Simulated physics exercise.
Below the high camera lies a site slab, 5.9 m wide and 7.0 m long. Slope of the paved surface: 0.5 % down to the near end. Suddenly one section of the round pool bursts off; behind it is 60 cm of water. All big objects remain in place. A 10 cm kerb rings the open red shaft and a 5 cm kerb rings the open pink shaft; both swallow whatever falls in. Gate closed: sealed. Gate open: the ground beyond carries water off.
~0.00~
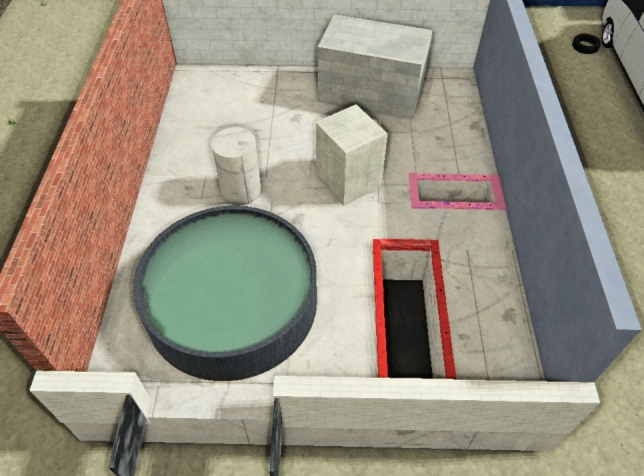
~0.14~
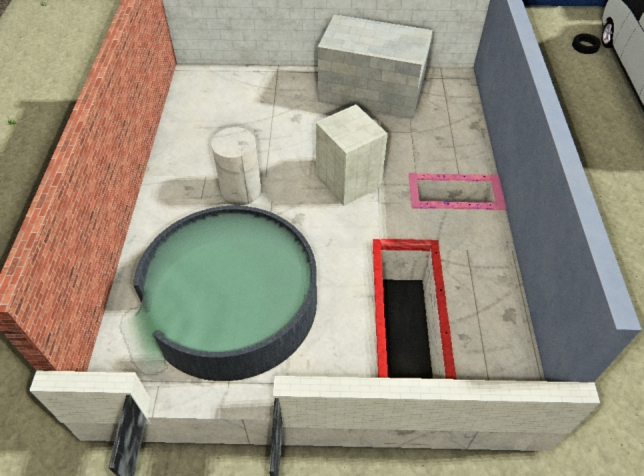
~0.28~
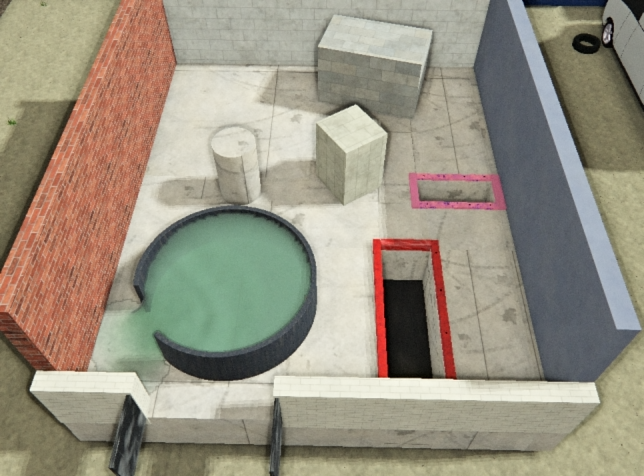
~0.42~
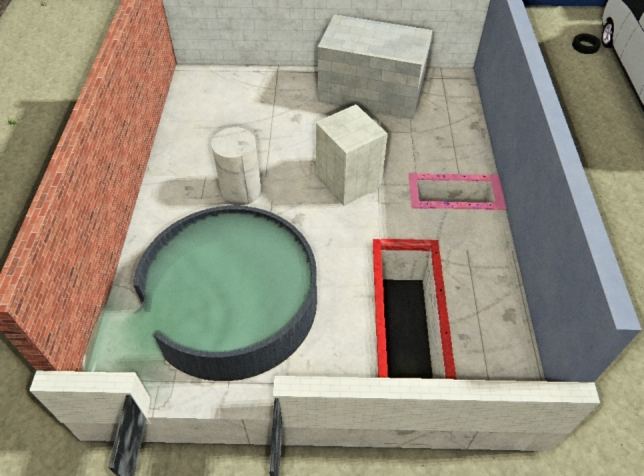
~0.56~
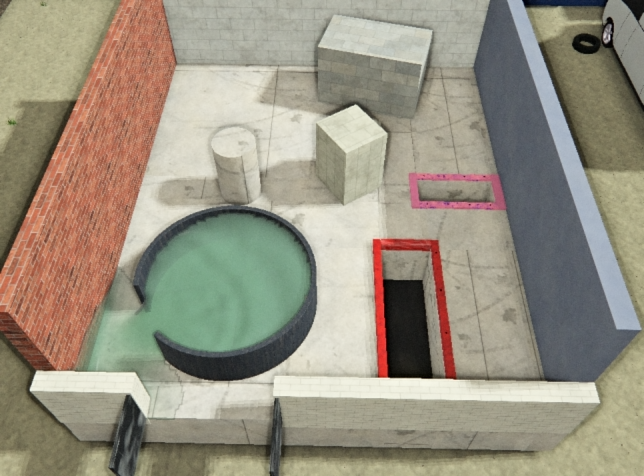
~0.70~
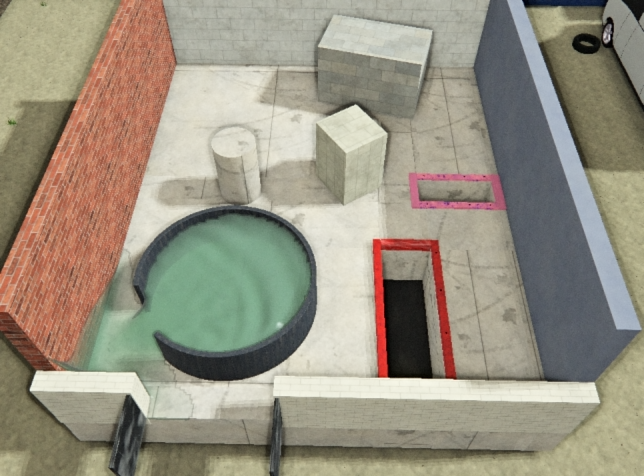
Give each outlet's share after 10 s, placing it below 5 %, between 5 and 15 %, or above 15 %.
Shares: Gate opening over 15 %, red pit not even 5 %, pink pit less than 5 %.
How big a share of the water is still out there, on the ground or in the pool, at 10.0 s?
About 72 per cent.
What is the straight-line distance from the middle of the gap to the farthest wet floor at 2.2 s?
Around 3.8 metres.
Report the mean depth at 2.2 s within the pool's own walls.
The mean depth is around 38 cm.
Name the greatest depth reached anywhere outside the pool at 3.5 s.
Roughly 33 cm.
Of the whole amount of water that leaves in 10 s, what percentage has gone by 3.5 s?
I'd say close to 40 in a hundred.
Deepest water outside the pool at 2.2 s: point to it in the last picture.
In the last picture, around (89, 370).
After 1.4 s water covers 10 % of the floor and is deepest (55 cm) near (81, 396); gone so far, the gate opening 1 %, the red pit 0 %, the pink pit 0 %.
After 2.2 s water covers 20 % of the floor and is deepest (46 cm) near (89, 370); gone so far, the gate opening 4 %, the red pit 0 %, the pink pit 0 %.
After 3.5 s water covers 40 % of the floor and is deepest (33 cm) near (81, 396); gone so far, the gate opening 12 %, the red pit 0 %, the pink pit 0 %.
After 6.0 s water covers 55 % of the floor and is deepest (23 cm) near (81, 396); gone so far, the gate opening 21 %, the red pit 0 %, the pink pit 0 %.
After 10.0 s water covers 75 % of the floor and is deepest (14 cm) near (81, 396); gone so far, the gate opening 28 %, the red pit 0 %, the pink pit 0 %.
